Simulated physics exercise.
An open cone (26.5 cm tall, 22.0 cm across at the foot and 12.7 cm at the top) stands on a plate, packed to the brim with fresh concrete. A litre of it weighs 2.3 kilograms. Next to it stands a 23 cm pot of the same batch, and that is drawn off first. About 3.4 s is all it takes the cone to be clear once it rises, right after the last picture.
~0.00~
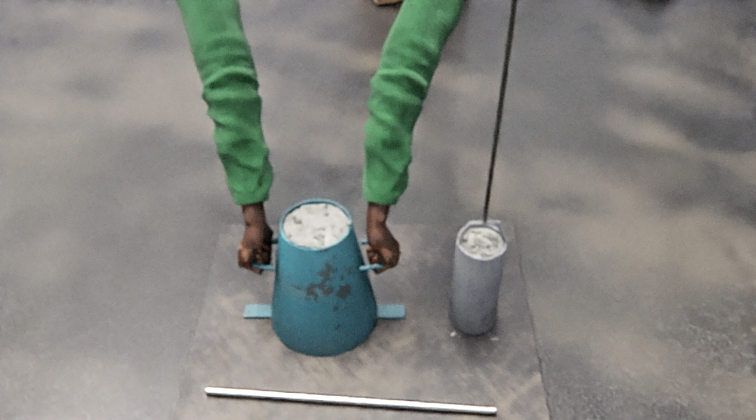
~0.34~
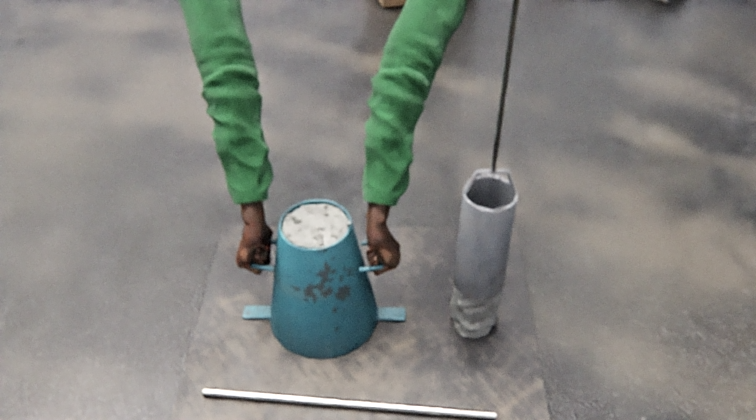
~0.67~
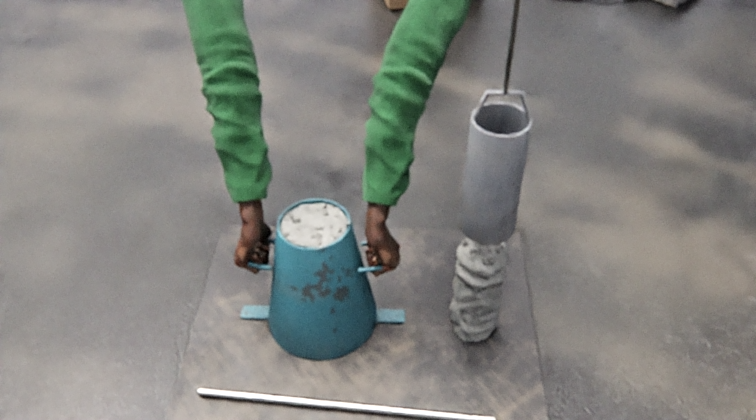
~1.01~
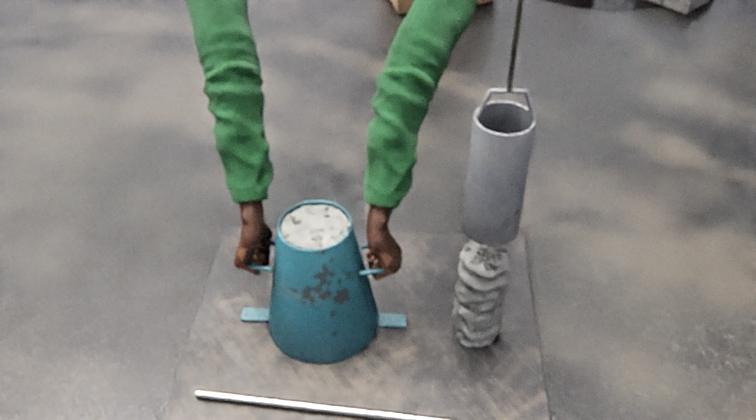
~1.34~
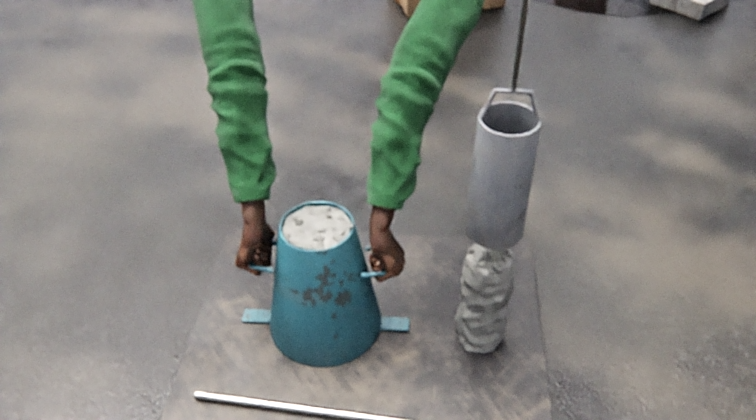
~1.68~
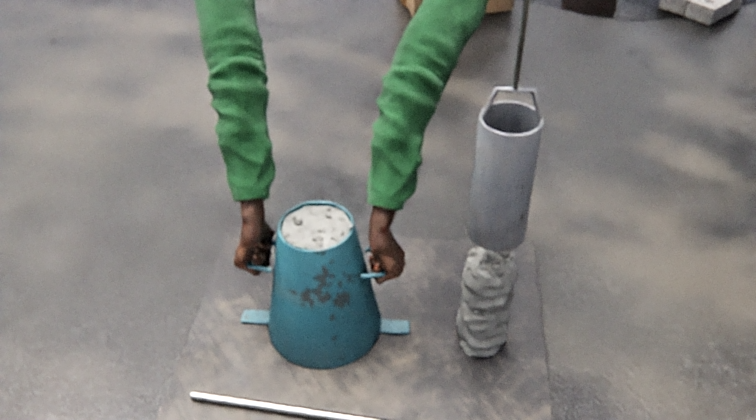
Two green-sleeved arms held the handles of a blue cone packed with concrete, while a grey cylinder beside it on the right rose on a rod, leaving a lumpy grey column standing beneath it.
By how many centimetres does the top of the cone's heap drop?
About 0 cm.
After 2.5 s, the cone is up 5.9 cm; the fresh concrete has come down 0.1 cm to 26 cm and is 22 cm wide.
After 3.4 s, the cone is up 17 cm; the fresh concrete has come down 0.1 cm to 26 cm and is 22 cm wide.
After 4.2 s, the cone is up 27 cm; the fresh concrete has come down 0.1 cm to 26 cm and is 22 cm wide.
After 5.2 s, the cone is clear; the fresh concrete has come down 0.1 cm to 26 cm and is 22 cm wide.
After 5.7 s, at rest, the cone is clear; the fresh concrete has come down 0.1 cm to 26 cm and is 22 cm wide.
